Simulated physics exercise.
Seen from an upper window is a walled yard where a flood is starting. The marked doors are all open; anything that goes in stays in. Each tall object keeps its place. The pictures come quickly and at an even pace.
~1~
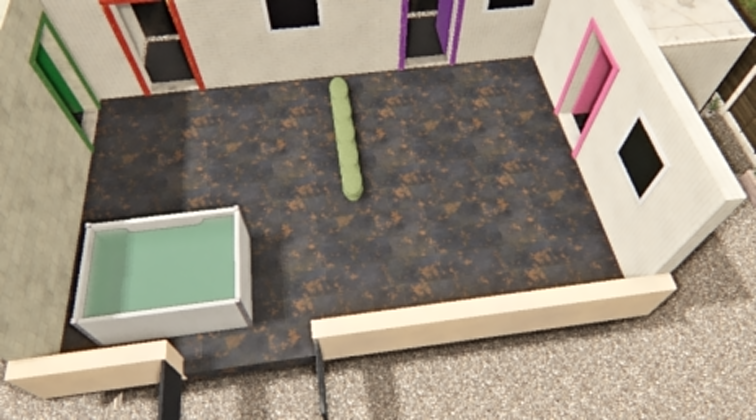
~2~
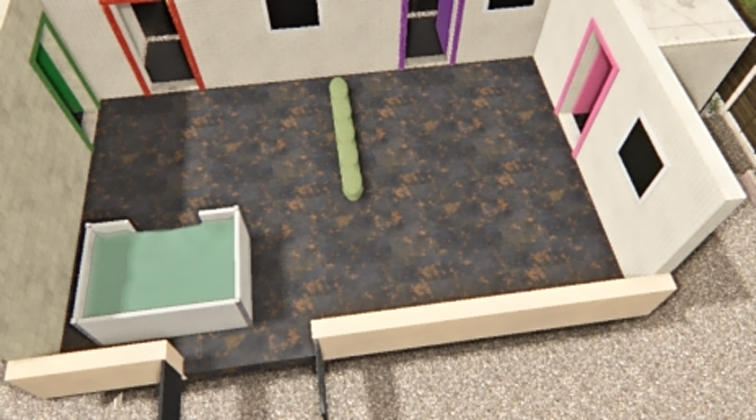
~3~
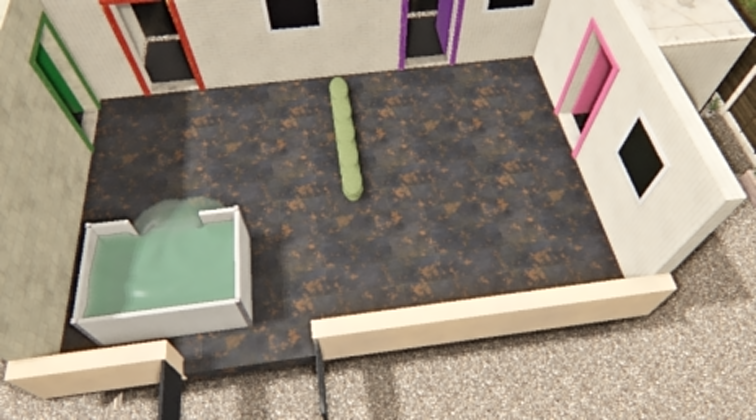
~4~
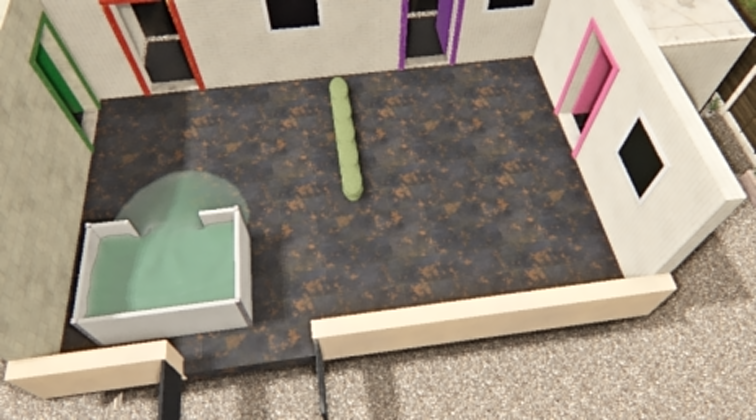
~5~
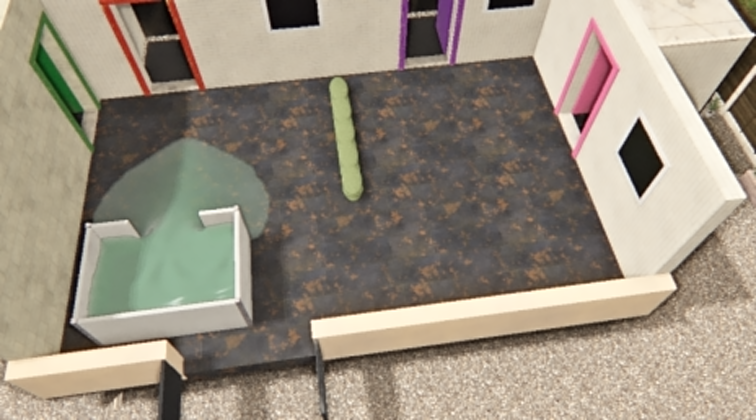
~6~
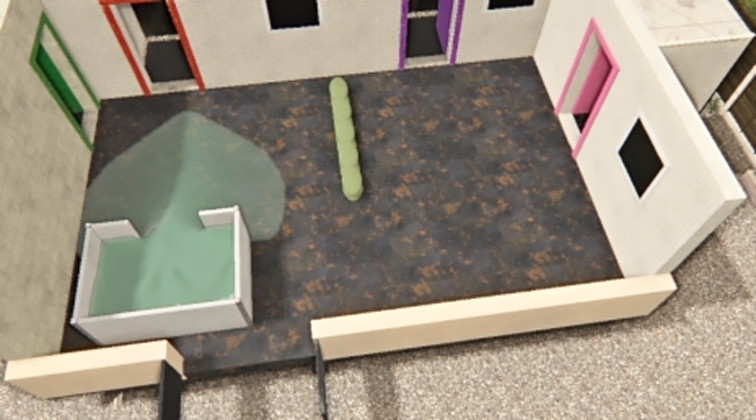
Water pours through a gap that opens in the far side of a white open tank, spreading in a widening, pale sheet across the dark yard floor toward the back wall, while the green barrier nearby stays still.
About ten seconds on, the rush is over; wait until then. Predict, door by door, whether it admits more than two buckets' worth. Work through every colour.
In the end pink door: Within the cap; red door: Over the cap; green door: Over the cap; purple door: Within the cap.
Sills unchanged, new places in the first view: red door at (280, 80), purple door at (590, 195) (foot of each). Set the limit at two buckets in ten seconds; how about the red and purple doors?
I'd say red door overflows, while purple door falls short.
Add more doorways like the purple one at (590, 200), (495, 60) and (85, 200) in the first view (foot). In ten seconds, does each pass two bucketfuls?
First door doesn't reach it, second door doesn't reach it, third door gets past it.
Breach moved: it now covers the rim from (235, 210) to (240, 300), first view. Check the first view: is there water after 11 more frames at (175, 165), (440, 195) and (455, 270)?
In turn: Untouched, then inundated, then inundated.
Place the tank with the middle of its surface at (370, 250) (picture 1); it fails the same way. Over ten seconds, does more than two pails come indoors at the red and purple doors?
From what I see, the red one gets past it and the purple one gets past it.
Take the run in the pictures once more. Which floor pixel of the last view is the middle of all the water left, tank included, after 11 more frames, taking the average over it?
Centre of the water: Near (192, 195).
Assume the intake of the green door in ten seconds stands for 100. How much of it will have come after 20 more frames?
By then roughly 45 percent of the ten-second total is in.
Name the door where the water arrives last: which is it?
I'd go with the pink door.
A moment on, water covers 30 % of the floor; the pink door not reached, the red door over two buckets in, the green door wet at the sill, nothing in, the purple door not reached.
Next, water covers 30 % of the floor; the pink door not reached, the red door far over two buckets in, the green door over two buckets in, the purple door not reached.
Then, water covers 45 % of the floor; the pink door not reached, the red door far over two buckets in, the green door far over two buckets in, the purple door wet at the sill, nothing in.
Later, water covers 60 % of the floor; the pink door wet at the sill, nothing in, the red door far over two buckets in, the green door far over two buckets in, the purple door wet at the sill, nothing in.
In the end, water covers 80 % of the floor; the pink door wet at the sill, nothing in, the red door far over two buckets in, the green door far over two buckets in, the purple door wet at the sill, nothing in.
